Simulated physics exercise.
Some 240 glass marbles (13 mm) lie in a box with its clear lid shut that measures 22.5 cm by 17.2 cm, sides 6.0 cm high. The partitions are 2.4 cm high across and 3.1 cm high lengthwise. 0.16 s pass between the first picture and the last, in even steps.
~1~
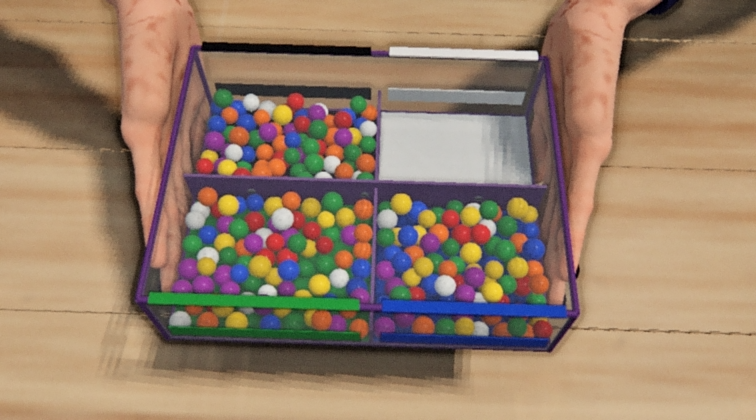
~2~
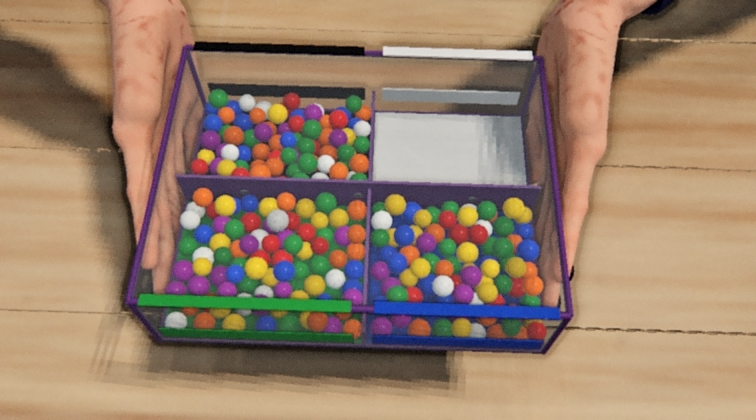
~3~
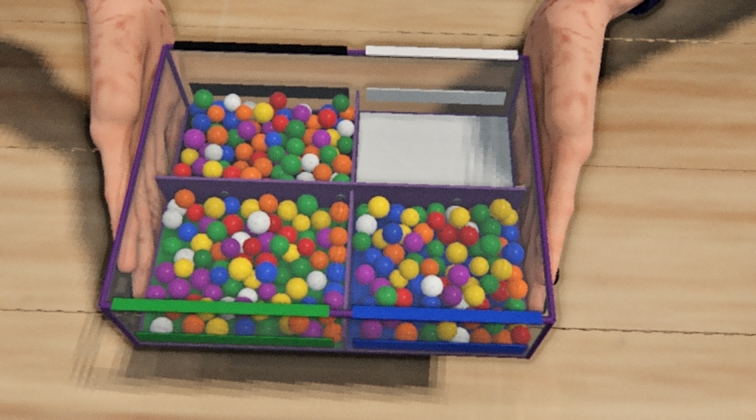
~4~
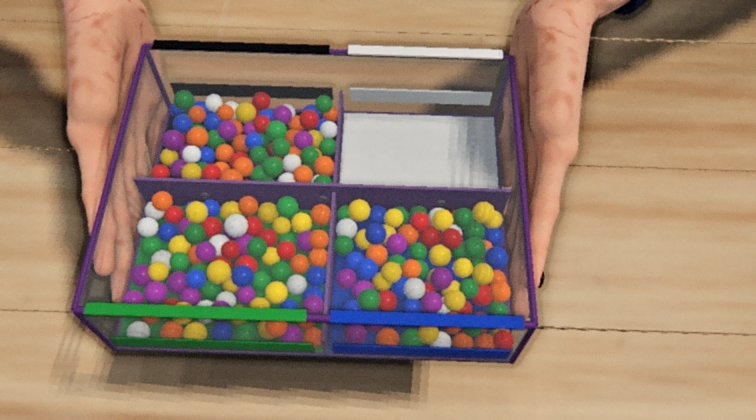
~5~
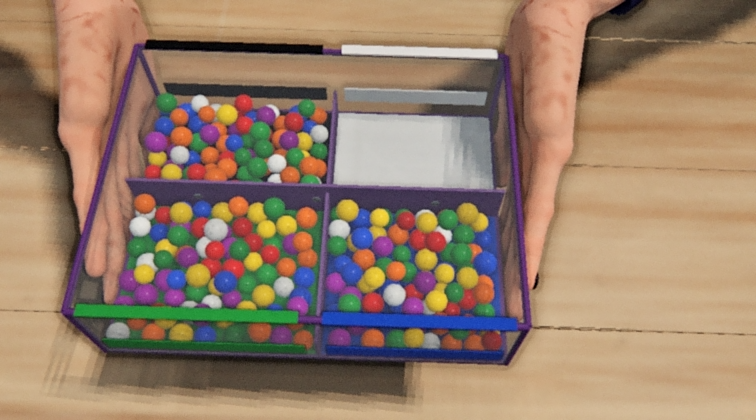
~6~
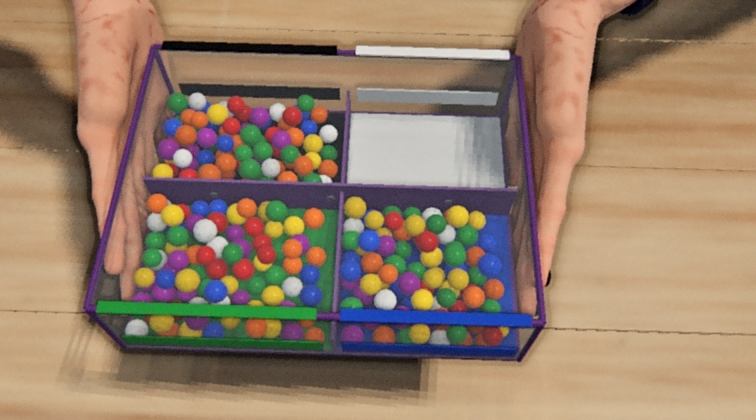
Clear-lidded box of colourful marbles held between two hands, sliding slightly left then back right, one white compartment staying empty.
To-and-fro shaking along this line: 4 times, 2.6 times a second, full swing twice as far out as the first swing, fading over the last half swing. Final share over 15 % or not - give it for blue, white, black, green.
Blue compartment: Over, white compartment: Not over, black compartment: Over, green compartment: Over.
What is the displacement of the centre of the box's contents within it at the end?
Net movement: Around 0.5 cm.
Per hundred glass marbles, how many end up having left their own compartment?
Around 20 per cent ends up outside its starting compartment.
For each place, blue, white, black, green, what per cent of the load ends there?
Out of a hundred, blue gets 25, white gets 5, black gets 25 and green gets 40.
Then, 0.46 s after the last picture, tilt 0 degrees; blue 25 %, black 30 %, green 40 %; middle of all pieces near (351, 221).
Then, 0.85 s after the last picture, tilt 0 degrees; blue 25 %, white 5 %, black 30 %, green 45 %; middle of all pieces near (350, 220).
Then, 1.20 s after the last picture, tilt 0 degrees; blue 25 %, white 5 %, black 25 %, green 45 %; middle of all pieces near (304, 228).
Then, 1.54 s after the last picture, tilt 0 degrees; blue 25 %, white 5 %, black 25 %, green 40 %; middle of all pieces near (332, 227).
In the end, blue 25 %, white 5 %, black 25 %, green 40 %.
